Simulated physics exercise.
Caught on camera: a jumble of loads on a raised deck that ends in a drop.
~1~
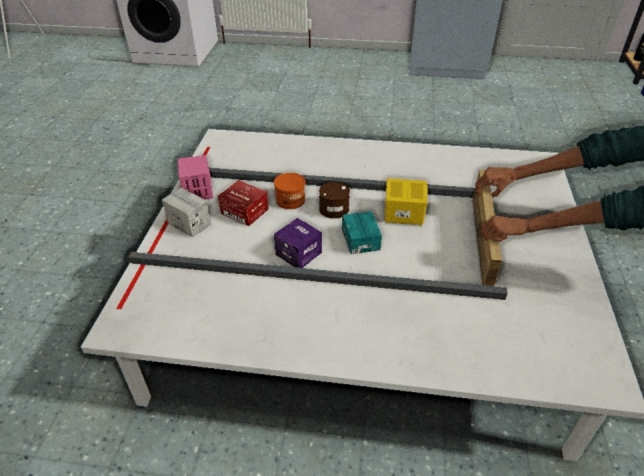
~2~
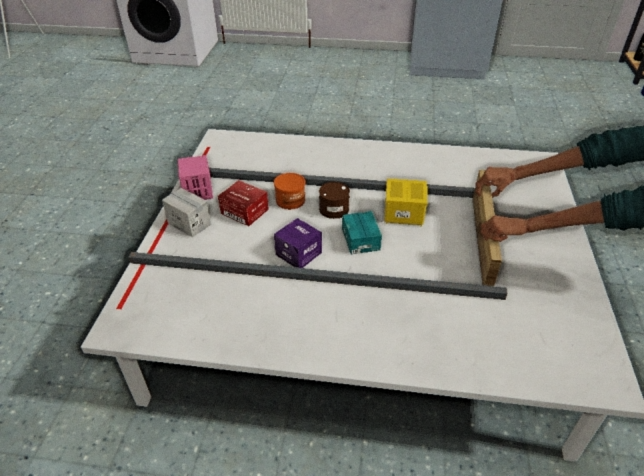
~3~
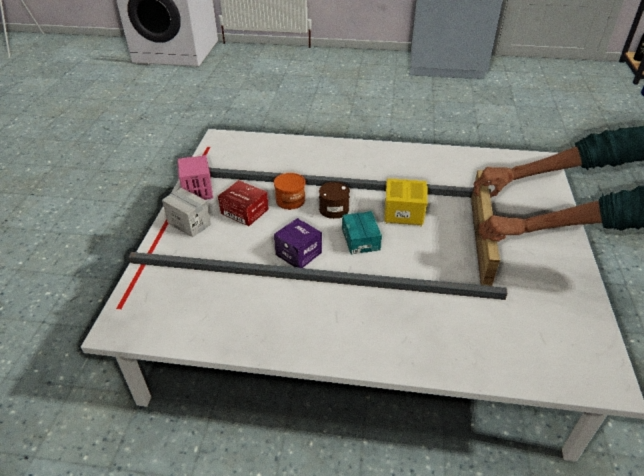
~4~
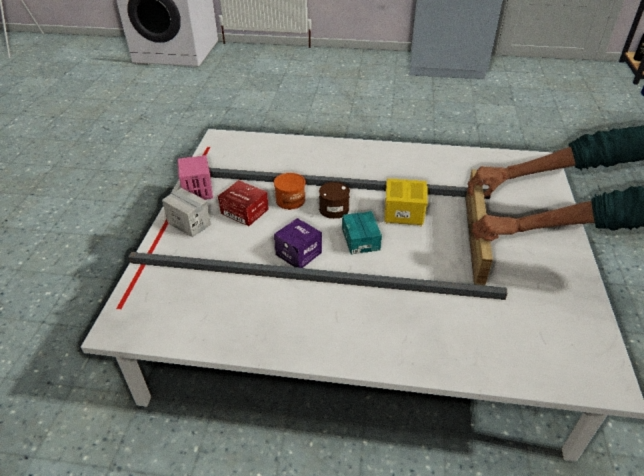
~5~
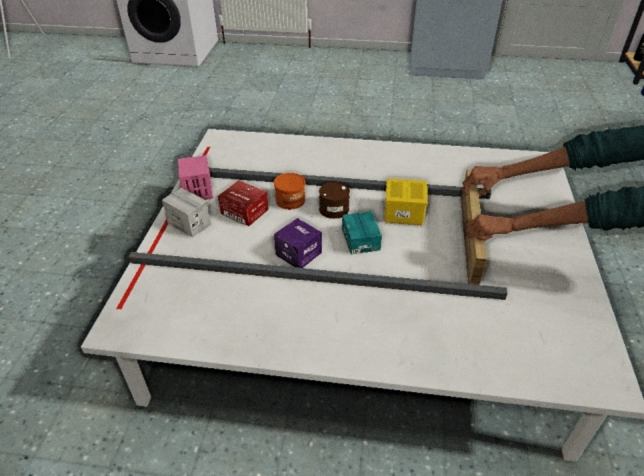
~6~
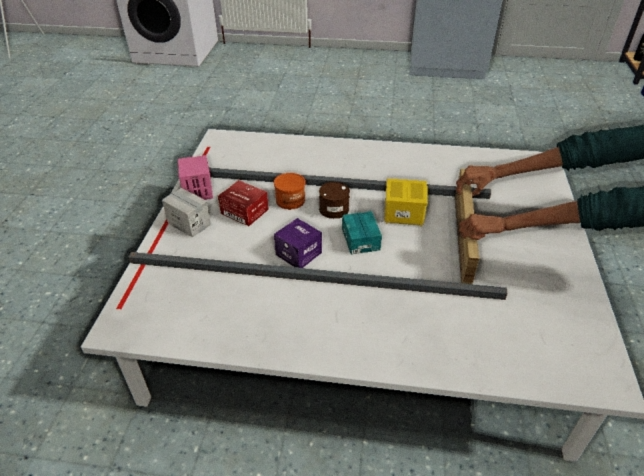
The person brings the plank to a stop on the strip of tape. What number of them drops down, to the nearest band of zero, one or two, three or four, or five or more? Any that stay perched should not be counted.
The fall count hits five or goes past it.
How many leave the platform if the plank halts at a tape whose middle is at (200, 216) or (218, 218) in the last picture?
First 5, second 2.
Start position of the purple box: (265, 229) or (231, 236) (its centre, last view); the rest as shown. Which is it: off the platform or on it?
In order, it drops down; drops down.
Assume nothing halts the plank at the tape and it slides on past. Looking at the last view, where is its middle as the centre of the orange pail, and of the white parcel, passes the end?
First one: Around (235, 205). Other one: Around (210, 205).
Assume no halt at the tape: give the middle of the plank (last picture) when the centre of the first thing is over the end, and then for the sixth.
First: Around (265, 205). Next: Around (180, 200).
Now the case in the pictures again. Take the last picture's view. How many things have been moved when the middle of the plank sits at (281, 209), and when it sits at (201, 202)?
Note: First position 8; second position 8.
A little later, none off yet; pink crate at rest near (196, 179); white parcel at rest near (187, 212); red box at rest near (243, 203).
When it is over, the number that fall off is five or more; down, yellow tote, turquoise parcel, brown canister, purple box, orange pail, red box, white parcel and pink crate.
